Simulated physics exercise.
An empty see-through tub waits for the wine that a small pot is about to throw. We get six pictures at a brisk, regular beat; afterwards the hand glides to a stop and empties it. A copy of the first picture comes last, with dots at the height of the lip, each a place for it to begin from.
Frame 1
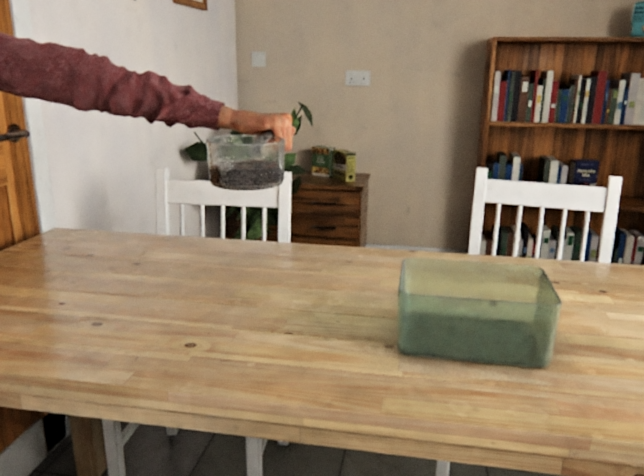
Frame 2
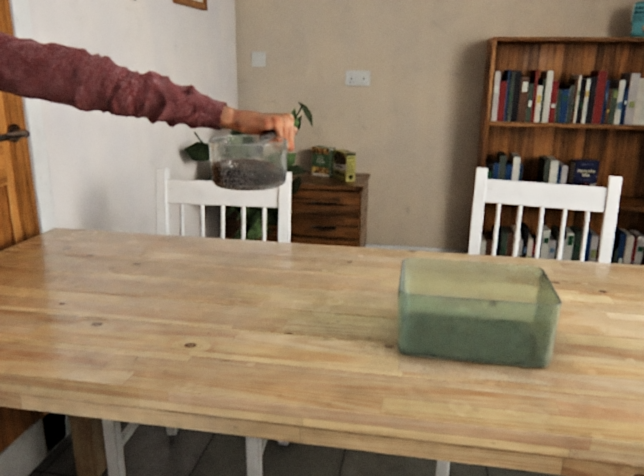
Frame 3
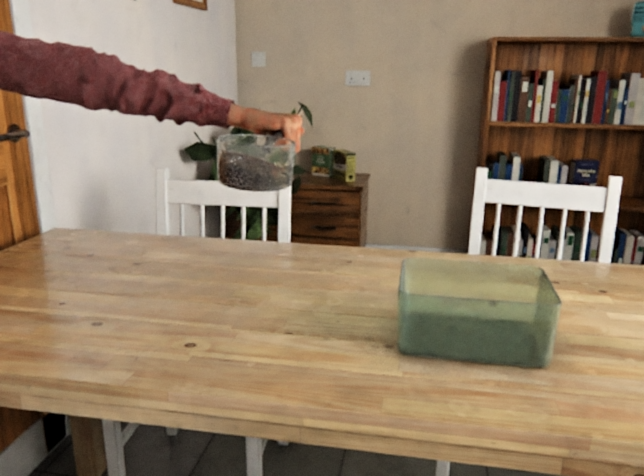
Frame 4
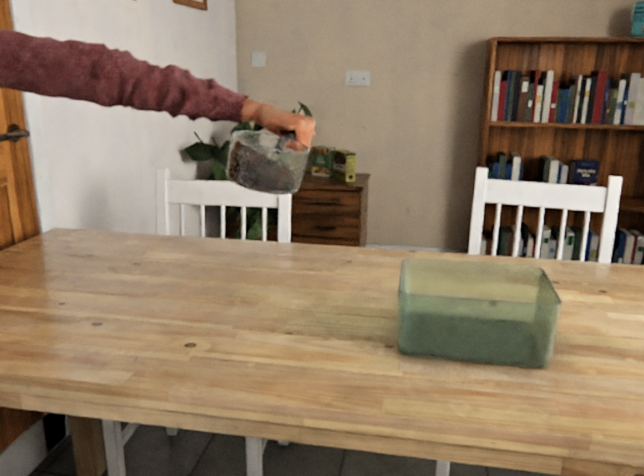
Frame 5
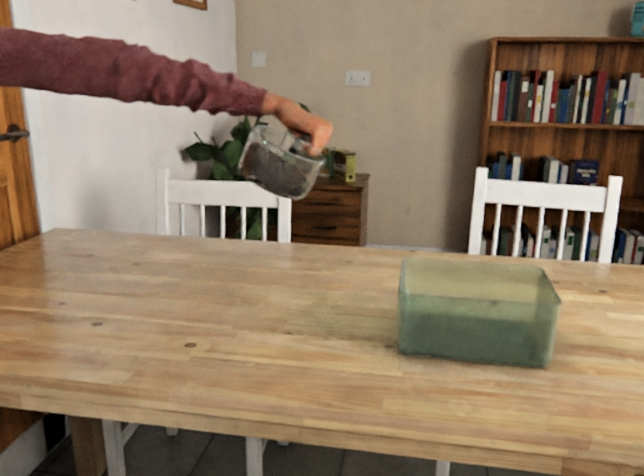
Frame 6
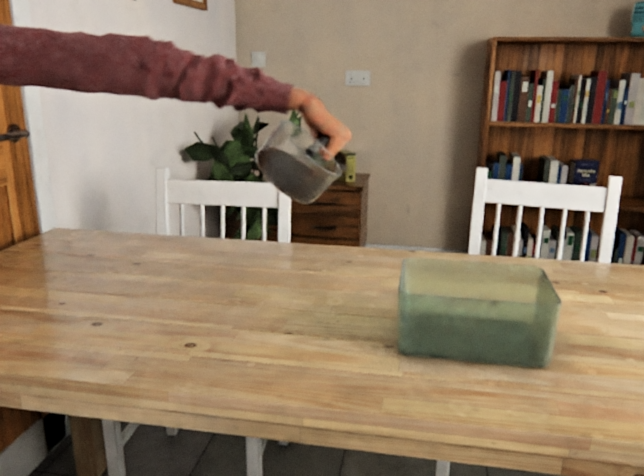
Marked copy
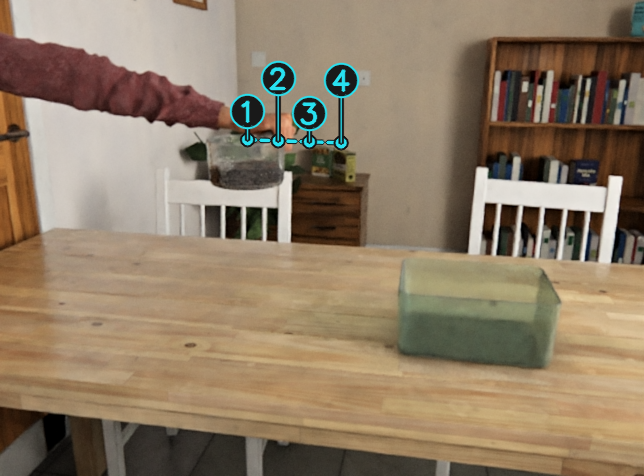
A hand holding a small clear pot moves right and tilts it above a wooden table.
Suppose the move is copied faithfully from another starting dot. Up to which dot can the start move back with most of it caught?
It is 1.
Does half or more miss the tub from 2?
No, that is safe.
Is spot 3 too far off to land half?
No.
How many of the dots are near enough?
All four.
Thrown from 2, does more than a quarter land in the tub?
Yes, it does.
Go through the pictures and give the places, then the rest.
Upright, lip at (282, 140); tub from (397, 351) to (550, 366); nothing has left yet, in the first frame.
Upright, lip at (284, 141); nothing has left yet, in the second frame.
Tipped about 4°, lip at (293, 143); nothing has left yet, in the third frame.
Tipped about 12°, lip at (307, 150); nothing has left yet, in the fourth frame.
Tipped about 25°, lip at (323, 160); nothing has left yet, in the fifth frame.
Tipped about 41°, lip at (340, 173); nothing has left yet, in the sixth frame.
In cyan, 1 at (247, 139); 2 at (278, 140); 3 at (309, 141); 4 at (341, 142).
With 1, about 68 % lands in the tub, 18 % falls short and 14 % goes beside or beyond.
With 2, about 76 % lands in the tub, 6 % falls short and 19 % goes beside or beyond.
With 3, about 84 % lands in the tub, 11 % falls short and 5 % goes beside or beyond.
With 4, about 91 % lands in the tub, 5 % falls short and 4 % goes beside or beyond.
